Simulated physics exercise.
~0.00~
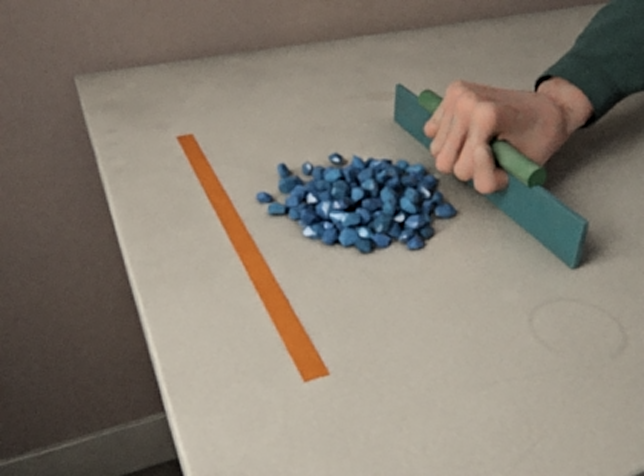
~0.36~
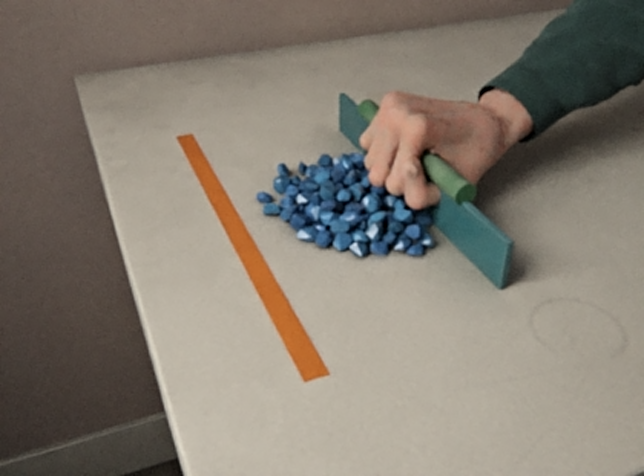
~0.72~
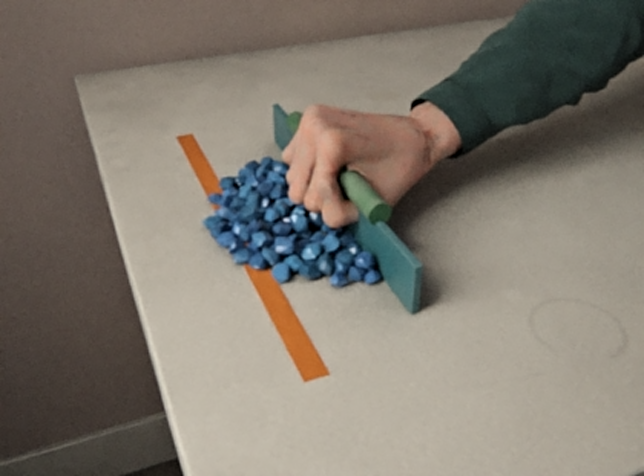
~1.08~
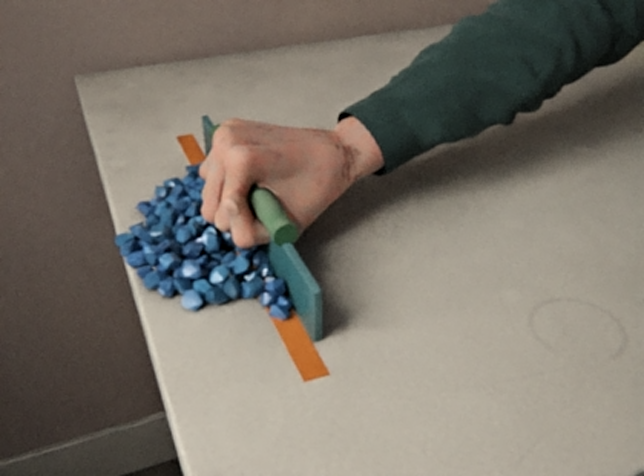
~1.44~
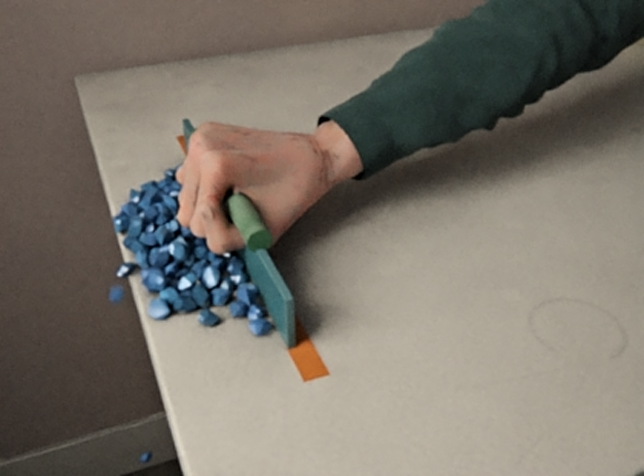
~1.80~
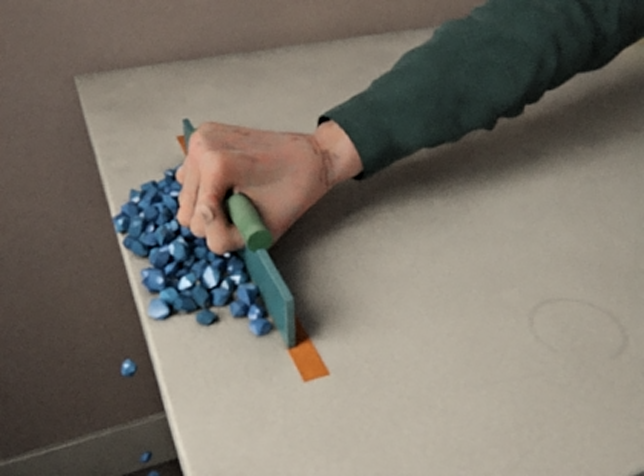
Hand pushing blue stones left across a table with a green scraper, stopping at orange tape as a few fall off the edge.
